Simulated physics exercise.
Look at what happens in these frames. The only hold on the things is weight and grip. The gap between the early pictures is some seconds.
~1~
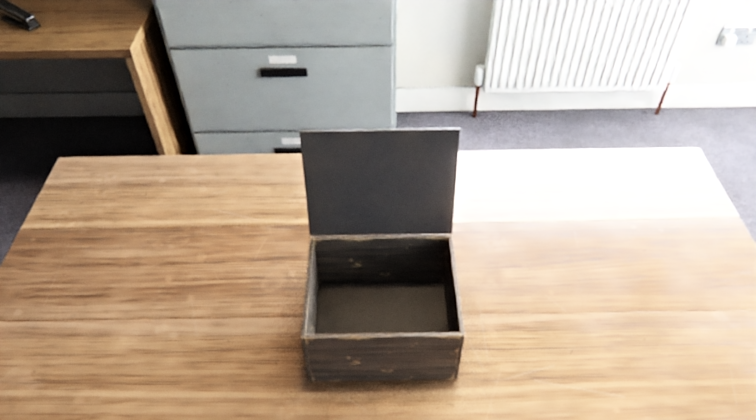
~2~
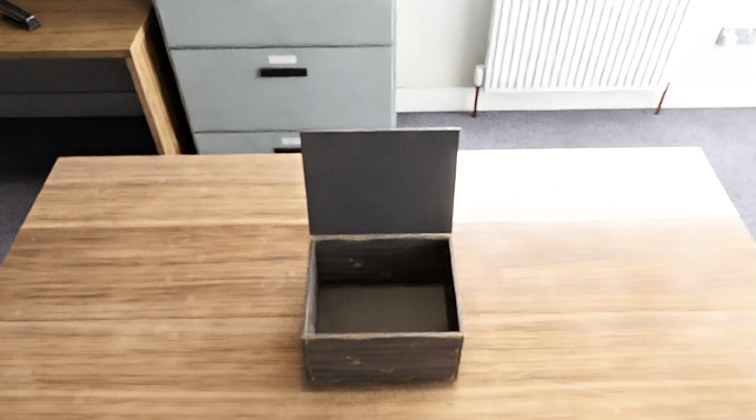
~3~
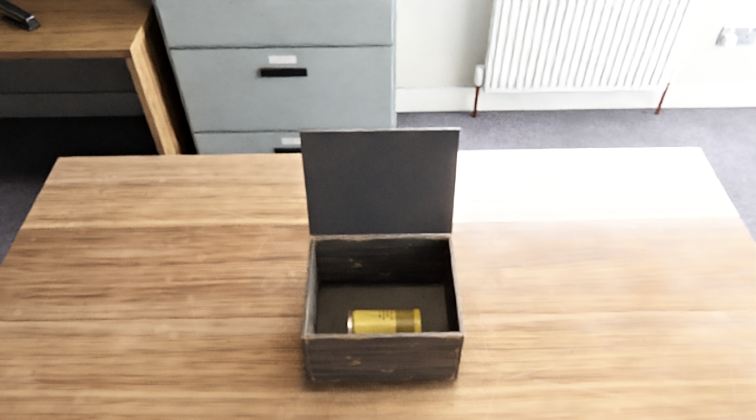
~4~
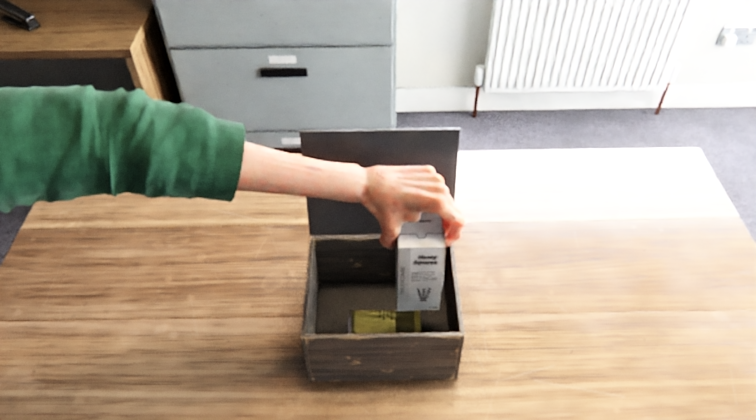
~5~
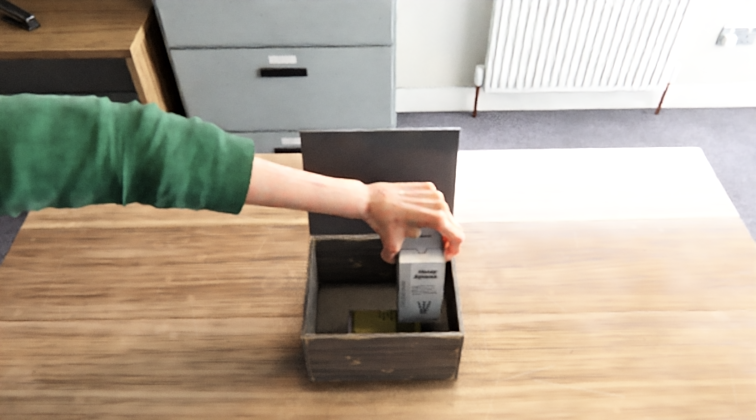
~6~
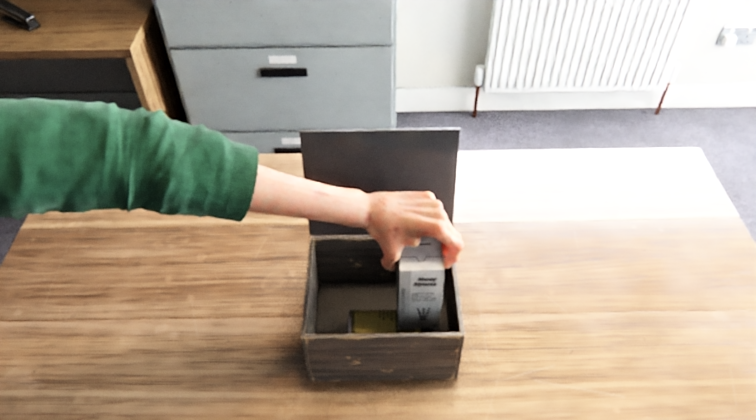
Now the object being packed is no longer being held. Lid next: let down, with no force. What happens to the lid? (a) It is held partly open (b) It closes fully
The answer is a.
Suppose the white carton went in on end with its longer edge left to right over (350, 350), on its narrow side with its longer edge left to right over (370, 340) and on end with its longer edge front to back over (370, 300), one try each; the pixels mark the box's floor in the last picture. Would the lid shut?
Try 1: Lid not shut; try 2: Lid shut; try 3: Lid not shut.
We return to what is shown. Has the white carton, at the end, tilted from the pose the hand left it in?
Result: The white carton leans over.
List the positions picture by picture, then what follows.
The last thing is not in view yet, in the first picture.
The last thing is not in view yet, in the second picture.
The last thing is not in view yet, in the third picture.
Coming down; white carton (418, 263), in the fourth picture.
Coming down; white carton (419, 276), in the fifth picture.
In place under the hand; white carton (419, 283), in the sixth picture.
Then, 0.40 s after the last picture, white carton tipped 45° from how it was near (417, 273); yellow tin rolled a little.
Then, 1.40 s after the last picture, lid 89° above the rim; white carton tipped 38° from how it was near (415, 275); yellow tin rolled a little.
At rest, lid 83° above the rim; tipped over in the box, white carton; yellow tin in place. Seen from the same camera at the end, white carton near (416, 275).
